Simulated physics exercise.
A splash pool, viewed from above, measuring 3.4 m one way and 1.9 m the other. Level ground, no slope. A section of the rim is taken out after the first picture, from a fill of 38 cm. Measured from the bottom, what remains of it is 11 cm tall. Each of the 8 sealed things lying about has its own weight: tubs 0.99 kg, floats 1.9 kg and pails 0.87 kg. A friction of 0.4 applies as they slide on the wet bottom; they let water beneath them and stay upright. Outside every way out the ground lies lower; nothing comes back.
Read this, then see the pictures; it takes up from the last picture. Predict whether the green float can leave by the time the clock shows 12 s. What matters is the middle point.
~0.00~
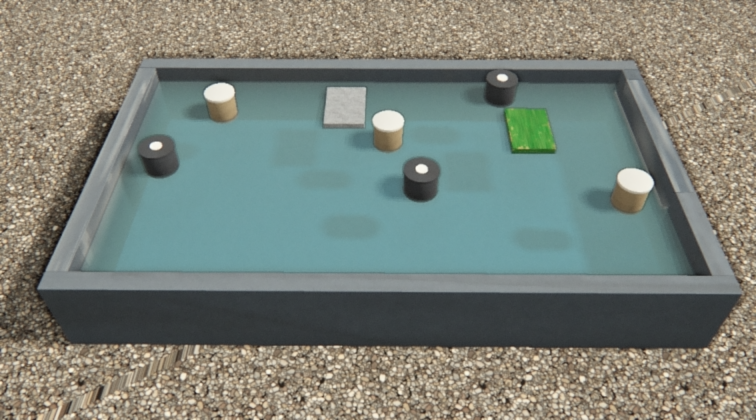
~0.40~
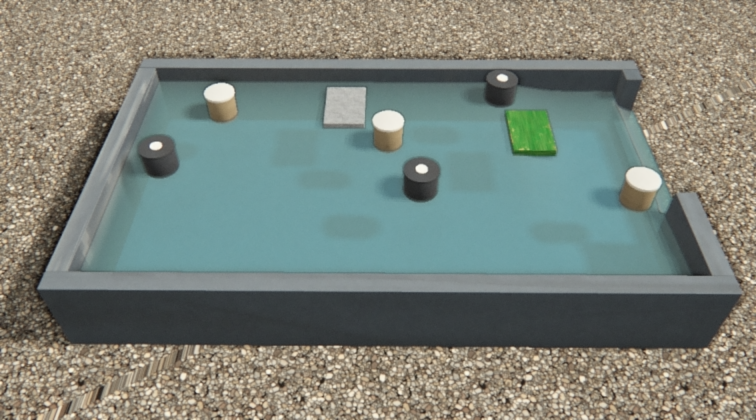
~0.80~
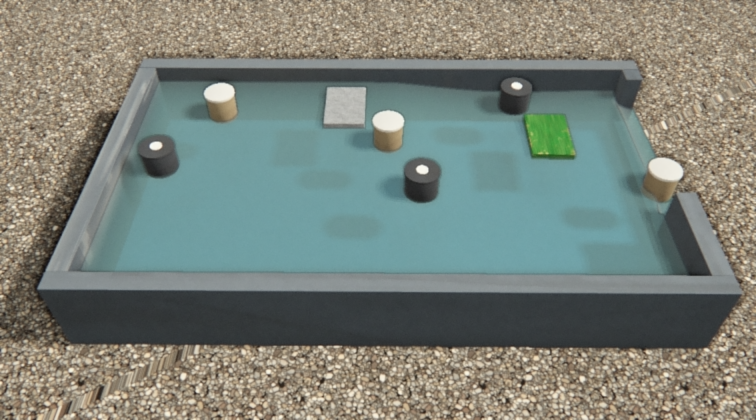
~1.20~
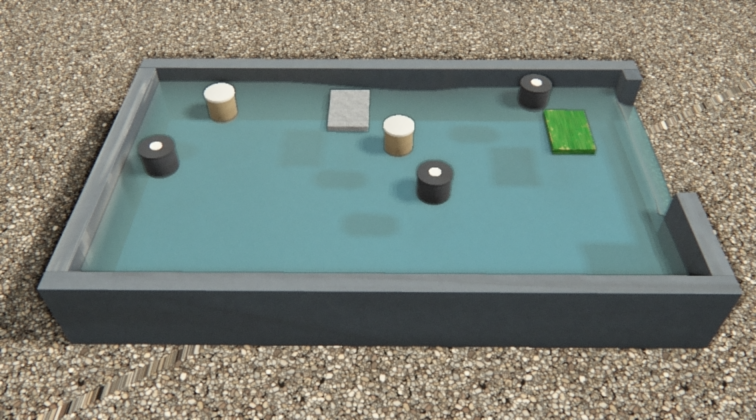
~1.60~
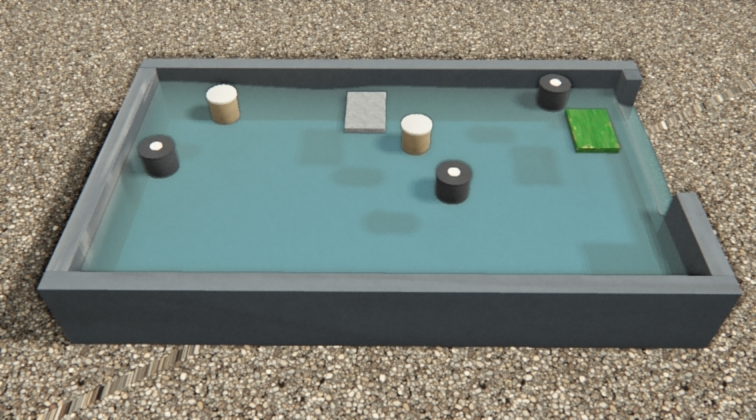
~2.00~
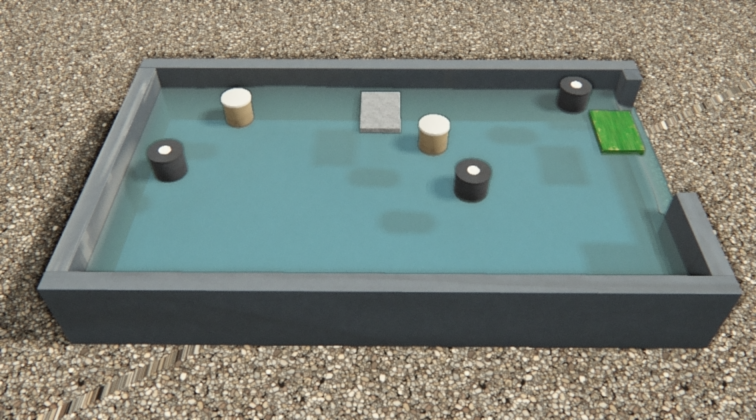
Out of the pool.
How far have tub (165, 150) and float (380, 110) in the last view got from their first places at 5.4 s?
Respectively 10 cm and 80 cm.
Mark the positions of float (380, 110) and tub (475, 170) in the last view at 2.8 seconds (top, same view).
I'd say close to (415, 112) and close to (512, 170).
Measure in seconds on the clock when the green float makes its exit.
Exit time: About 2.5 s.
After 2.8 s the green float has gone out; 2 of 8 are out; 6 afloat.
After 5.4 s the green float has gone out; 3 of 8 are out; 5 afloat.
After 8.0 s the green float has gone out; 4 of 8 are out; 4 afloat.
After 12.0 s the green float has gone out; 5 of 8 are out; 3 afloat.
